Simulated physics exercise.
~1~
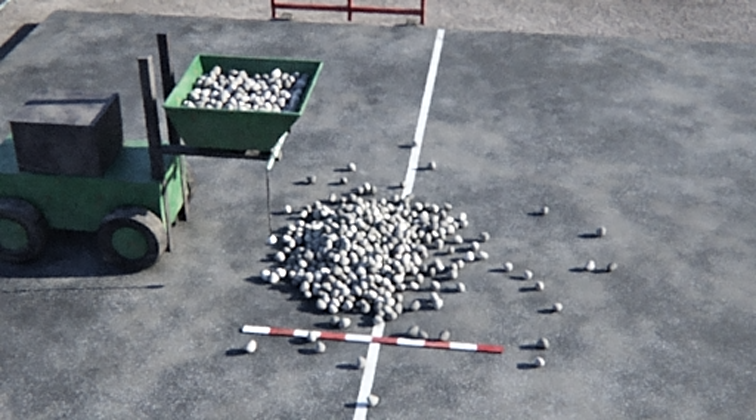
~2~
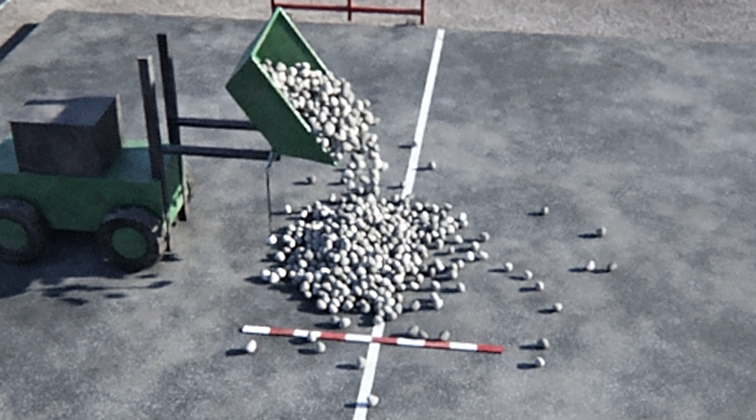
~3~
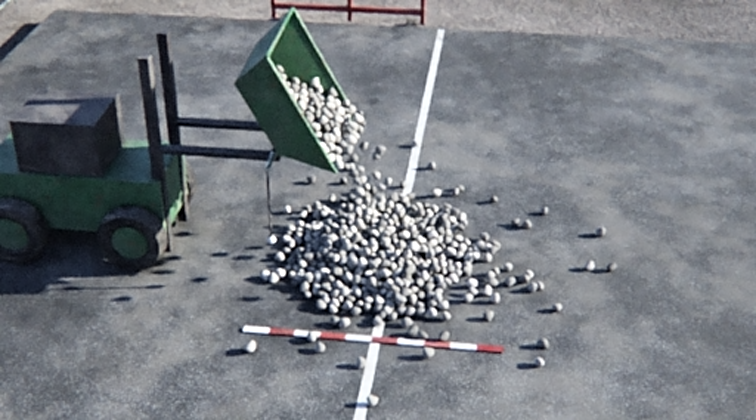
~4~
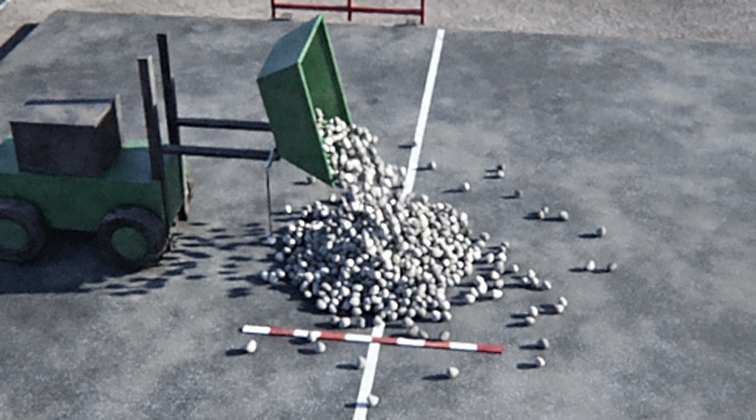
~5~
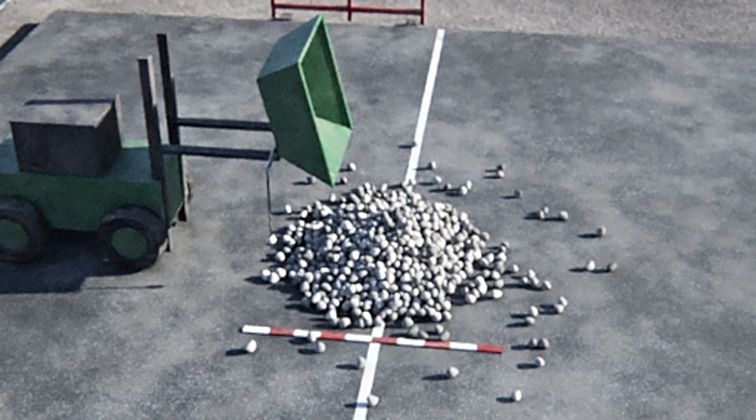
At the start, a green forklift-like vehicle on the left holds a raised green skip full of pale, rounded stones beside a loose heap lying across a white line on grey ground. The skip tips steeply to the right, and stones begin pouring over its lower edge onto the heap. As it tilts further, the stream continues and the pile grows, while some stones roll away to the right. The skip tips until it is nearly upright, and the remaining stones slide out. It ends empty and still tilted above a larger, broader heap, with scattered stones lying past the line.
